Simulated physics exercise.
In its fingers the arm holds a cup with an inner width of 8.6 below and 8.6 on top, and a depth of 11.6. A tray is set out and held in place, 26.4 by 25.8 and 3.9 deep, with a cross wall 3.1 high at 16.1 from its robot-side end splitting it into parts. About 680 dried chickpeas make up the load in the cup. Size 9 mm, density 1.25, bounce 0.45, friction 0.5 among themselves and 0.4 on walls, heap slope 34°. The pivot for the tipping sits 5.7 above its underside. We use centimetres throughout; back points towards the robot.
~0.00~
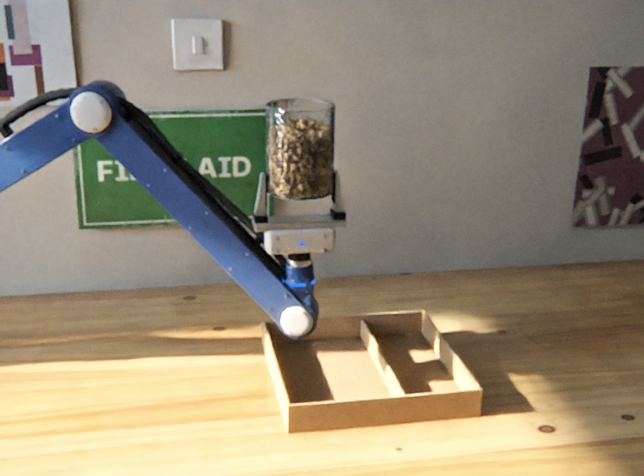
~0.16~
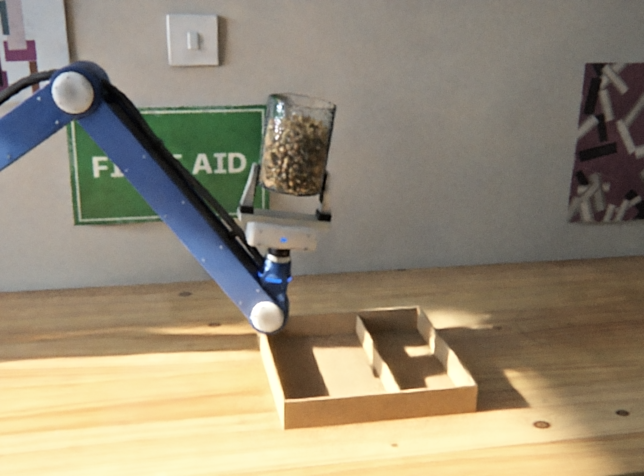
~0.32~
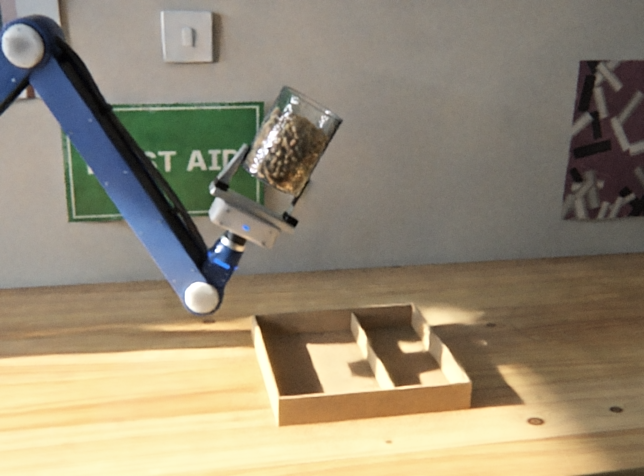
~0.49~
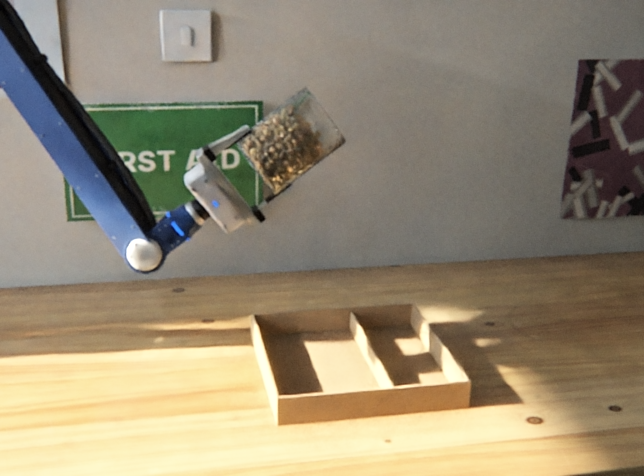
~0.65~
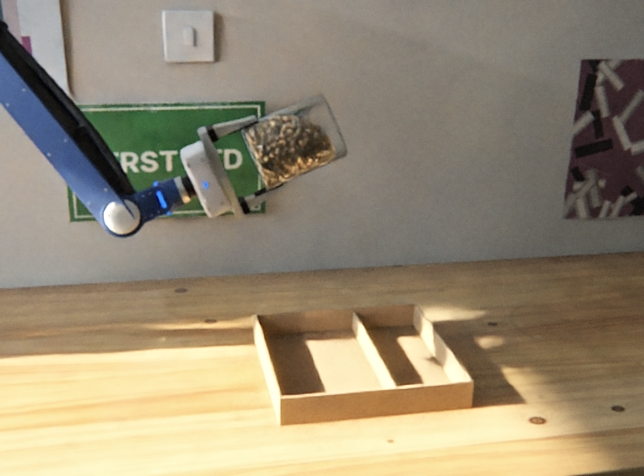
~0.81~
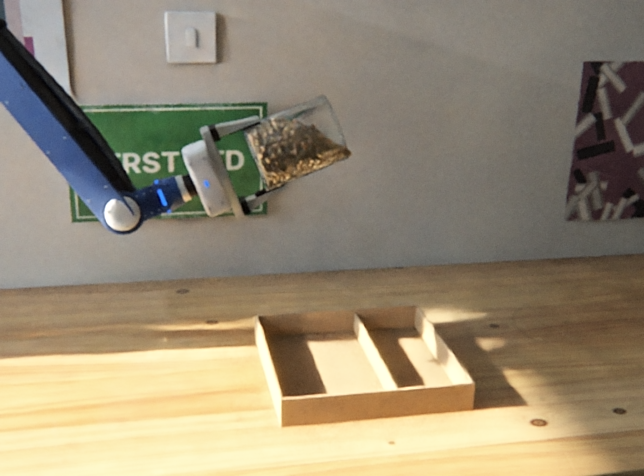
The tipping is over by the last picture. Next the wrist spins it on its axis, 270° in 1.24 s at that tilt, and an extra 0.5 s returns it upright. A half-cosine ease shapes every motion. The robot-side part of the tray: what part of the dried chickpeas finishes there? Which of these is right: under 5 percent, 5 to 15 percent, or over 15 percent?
The right one is under 5 percent.
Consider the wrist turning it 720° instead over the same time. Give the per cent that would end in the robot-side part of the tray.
Roughly 0 percent, then.
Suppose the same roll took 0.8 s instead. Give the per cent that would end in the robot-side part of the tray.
You'd be looking at some 0 per cent.
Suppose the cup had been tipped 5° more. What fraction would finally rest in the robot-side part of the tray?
About 5 %.
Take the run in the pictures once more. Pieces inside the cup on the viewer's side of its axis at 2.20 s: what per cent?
Something like 45 per cent, give or take.
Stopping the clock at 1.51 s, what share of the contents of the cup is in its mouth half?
Near 35 percent is in the half by the mouth.
By 1.51 s, tipped 69°, highest piece 39 above the table; 669 in the cup, 1 in the robot-side part, 1 in the far-side part, 8 in flight or on a rim.
By 2.20 s, tipped 54°, highest piece 38 above the table; 642 in the cup, 17 in the robot-side part, 16 in the far-side part, 4 in flight or on a rim.
By 2.75 s, upright, highest piece 40 above the table; 641 in the cup, 19 in the robot-side part, 19 in the far-side part.
By 3.45 s, upright, highest piece 40 above the table; 641 in the cup, 20 in the far-side part, 18 in the robot-side part.
Final count, 641 in the cup, 20 in the far-side part, 18 in the robot-side part. That is 3 % in the robot-side part of the tray.
